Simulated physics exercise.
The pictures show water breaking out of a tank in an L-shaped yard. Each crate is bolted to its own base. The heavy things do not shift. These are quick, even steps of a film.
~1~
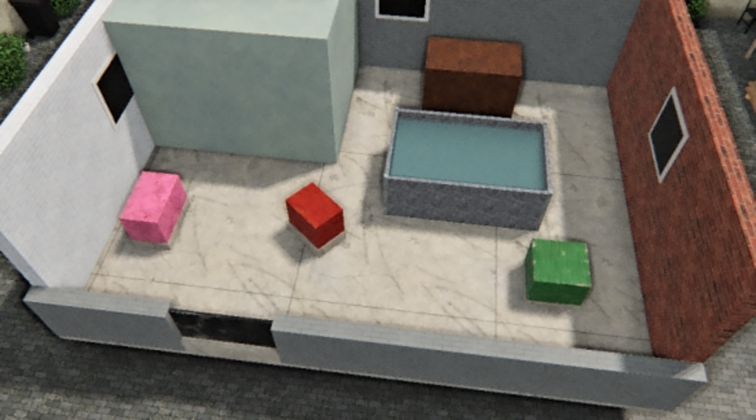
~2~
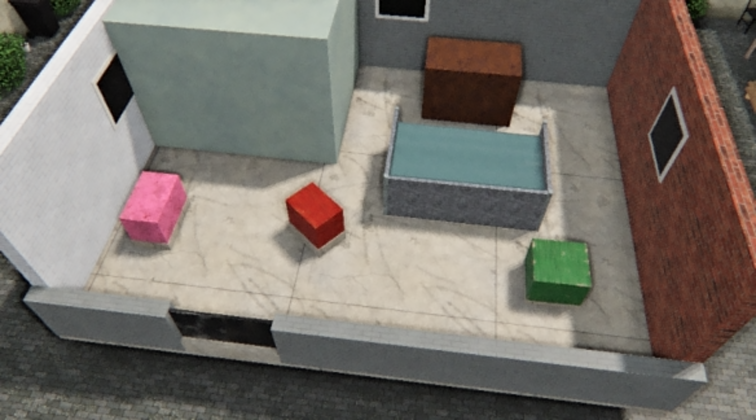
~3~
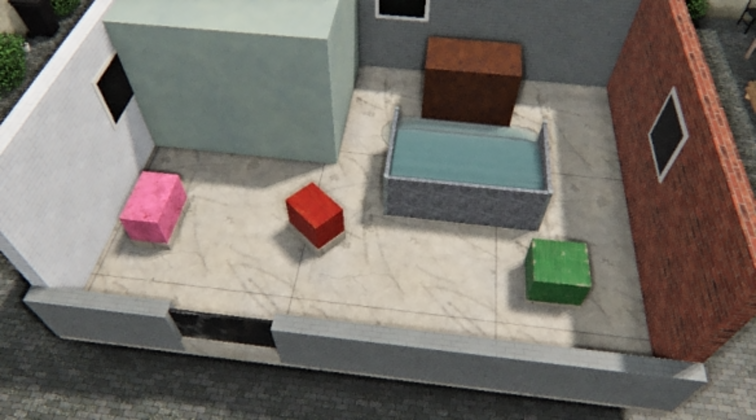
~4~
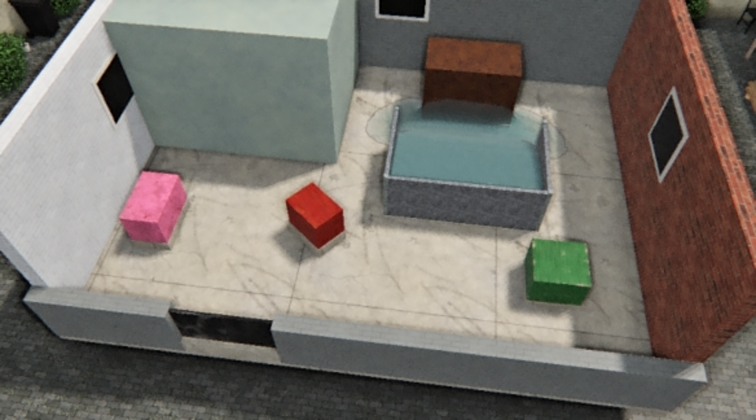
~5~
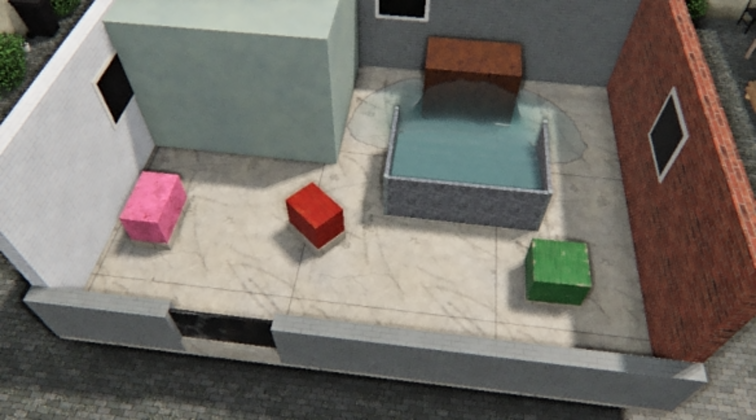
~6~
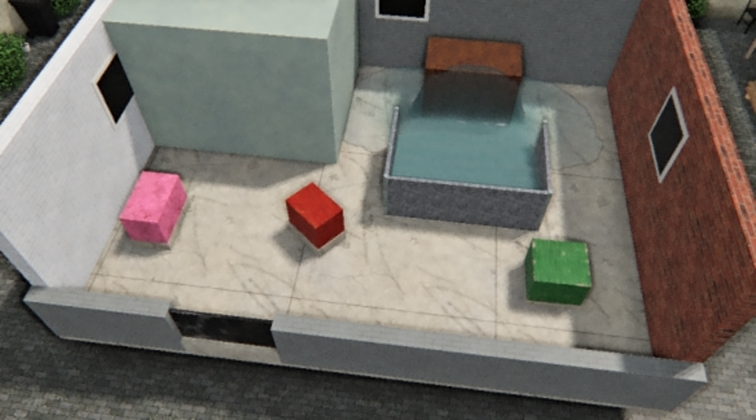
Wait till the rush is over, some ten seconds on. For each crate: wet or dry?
In the end: The red crate keeps dry; the green crate is soaked; the pink crate keeps dry.
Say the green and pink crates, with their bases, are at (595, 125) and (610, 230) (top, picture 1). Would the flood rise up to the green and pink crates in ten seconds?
My reading: The green crate is wetted; the pink crate takes water.
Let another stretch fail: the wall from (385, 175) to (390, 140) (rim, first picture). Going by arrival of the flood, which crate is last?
The green crate.
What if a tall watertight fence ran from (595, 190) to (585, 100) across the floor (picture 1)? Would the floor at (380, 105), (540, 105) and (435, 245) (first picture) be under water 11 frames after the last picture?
In that order: Covered, awash, dry.
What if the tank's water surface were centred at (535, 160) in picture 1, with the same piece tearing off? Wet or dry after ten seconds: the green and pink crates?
One by one: The green one is wetted, the pink one is spared.
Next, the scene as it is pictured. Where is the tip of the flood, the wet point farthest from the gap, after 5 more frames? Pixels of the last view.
Close to (600, 92).
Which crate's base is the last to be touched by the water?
Last comes the pink crate.
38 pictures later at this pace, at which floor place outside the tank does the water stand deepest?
I would point to (641, 346).
A moment on, water covers 25 % of the floor; the red crate not reached, the green crate not reached, the pink crate not reached.
Next, water covers 30 % of the floor; the red crate water round its plinth, the green crate not reached, the pink crate not reached.
Then, water covers 50 % of the floor; the red crate water round its plinth, the green crate water round its plinth, the pink crate not reached.
Later, water covers 70 % of the floor; the red crate water round its plinth, the green crate water round its plinth, the pink crate water round its plinth.
In the end, water covers 85 % of the floor; the red crate stayed above the water, the green crate was topped, the pink crate stayed above the water.
